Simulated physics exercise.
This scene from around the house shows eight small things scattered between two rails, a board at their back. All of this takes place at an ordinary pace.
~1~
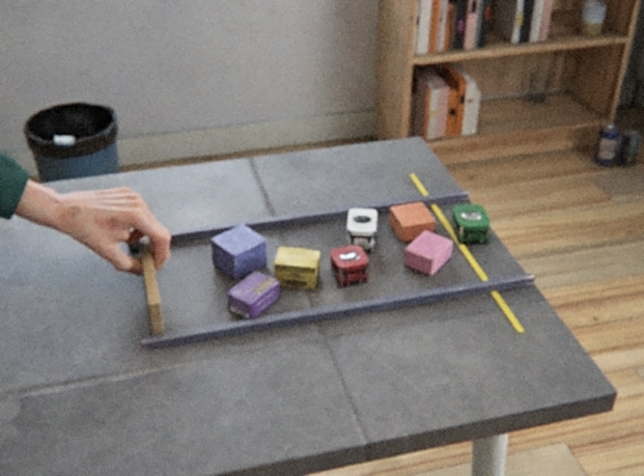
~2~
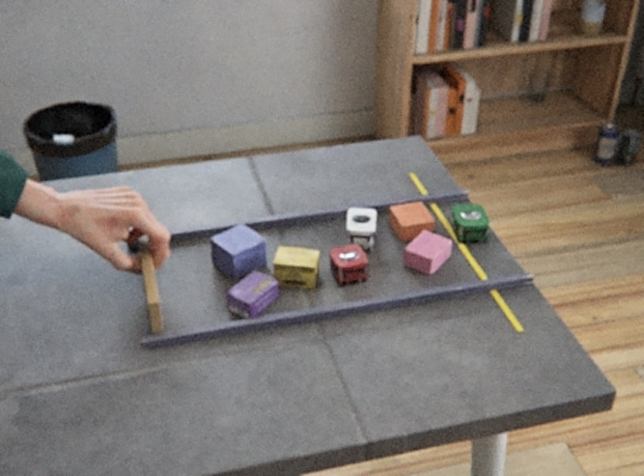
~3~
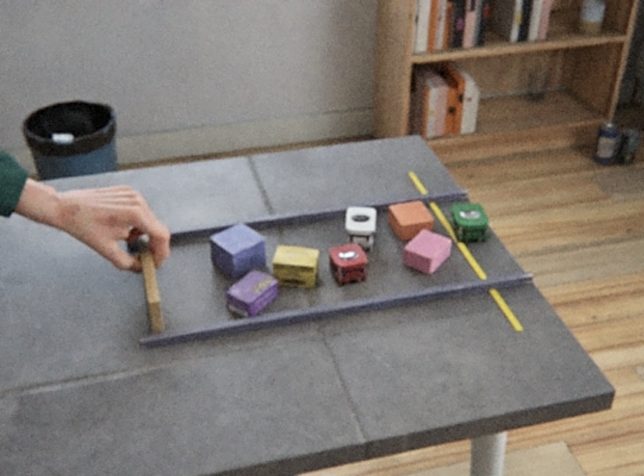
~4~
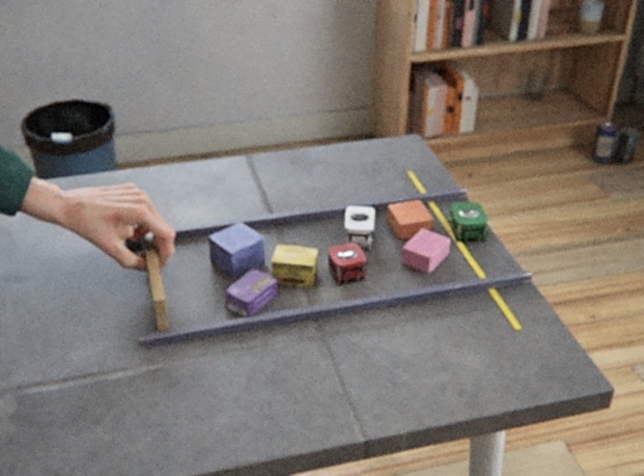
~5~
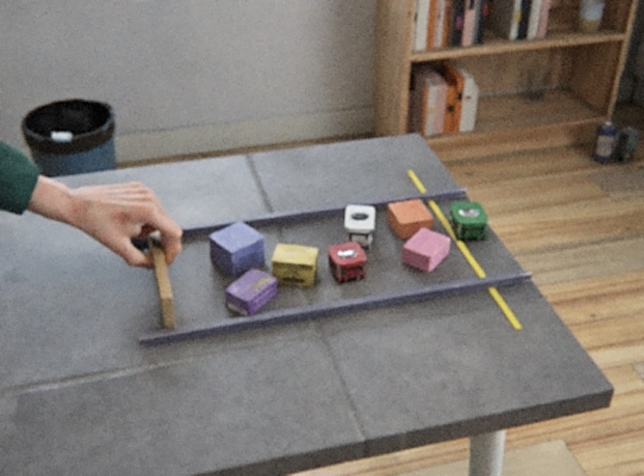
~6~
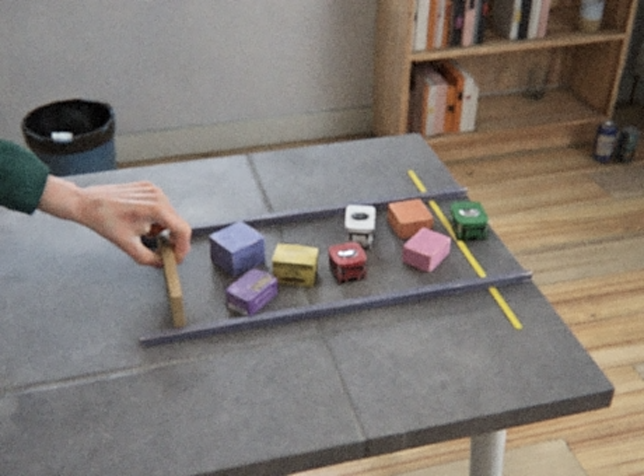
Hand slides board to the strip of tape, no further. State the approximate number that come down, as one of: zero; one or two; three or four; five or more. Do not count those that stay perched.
Looks like at least five go over the edge.
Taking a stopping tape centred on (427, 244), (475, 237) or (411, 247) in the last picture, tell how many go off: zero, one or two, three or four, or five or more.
Taking the tapes one at a time, the count is either three or four, then at least five, then either one or two.
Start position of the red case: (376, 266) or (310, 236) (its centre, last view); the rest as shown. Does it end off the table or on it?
Taking the two spots in turn, it gets knocked off and then gets knocked off.
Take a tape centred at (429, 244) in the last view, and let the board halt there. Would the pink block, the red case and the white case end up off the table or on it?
Result - the pink block is gone, the red case is safe, the white case is safe.
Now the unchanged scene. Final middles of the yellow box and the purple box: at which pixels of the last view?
I'd put one at around (483, 233) and the other at around (492, 259).
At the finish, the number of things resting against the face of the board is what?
At rest, 3 are in contact.
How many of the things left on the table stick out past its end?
As for overhanging, the count is 0.
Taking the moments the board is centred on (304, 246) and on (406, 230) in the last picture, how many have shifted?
At that stage 4; at the next, 8.
A little later, none off yet; green case at rest near (468, 222); orange block at rest near (410, 219); pink block at rest near (426, 250).
Next, none off yet; green case moving near (473, 219); orange block shifted about its own width near (436, 215); pink block shifted about its own width near (467, 245).
When it is over, the number that fall off is five or more; down, red case, white case, pink block, orange block and green case.
